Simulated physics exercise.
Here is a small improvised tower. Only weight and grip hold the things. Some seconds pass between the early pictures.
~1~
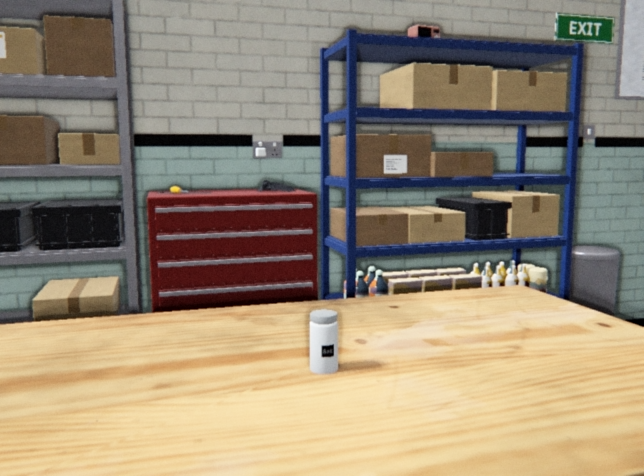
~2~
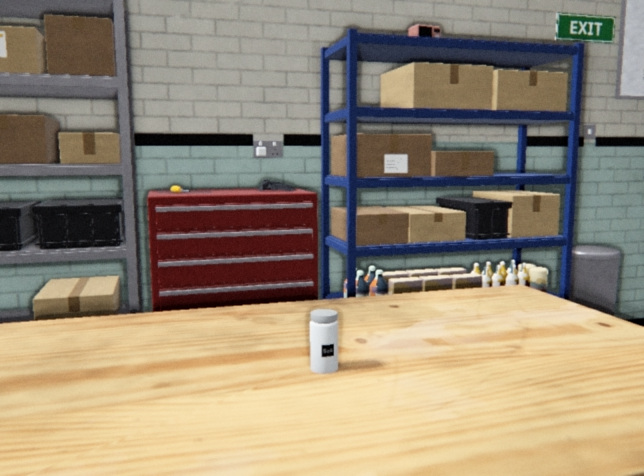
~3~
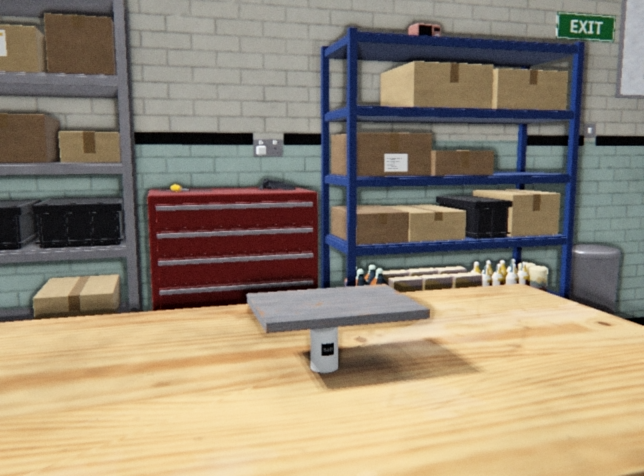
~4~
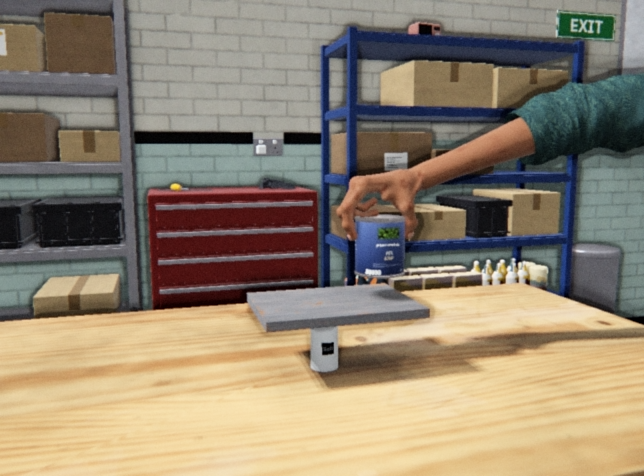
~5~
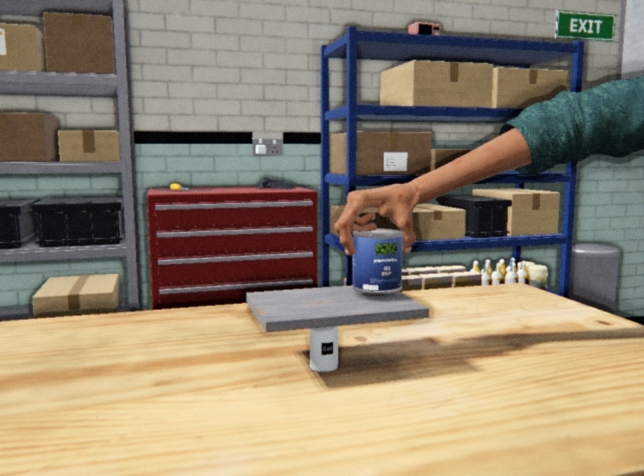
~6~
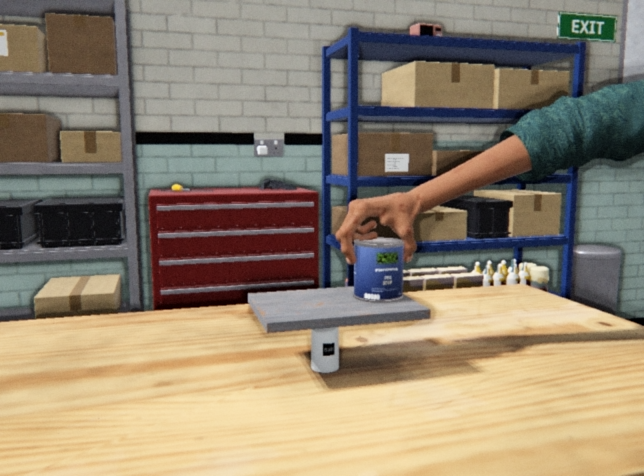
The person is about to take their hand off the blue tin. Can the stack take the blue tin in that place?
The stack comes apart.
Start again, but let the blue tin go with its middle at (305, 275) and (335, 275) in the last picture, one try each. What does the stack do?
First, it stays up; second, it stays up.
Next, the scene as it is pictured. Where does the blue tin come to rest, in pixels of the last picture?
Near (454, 326).
Then, 0.40 s later than the last frame, blue tin now fallen; grey board tilted by 45°; white shaker moved a little.
Then, 0.50 s later than the last frame, grey board now fallen; white shaker moved well along.
When it is over, fallen, blue tin and grey board; moved from the start, white shaker. End places, in pixels of the last picture, blue tin near (454, 326). The stack gives way.
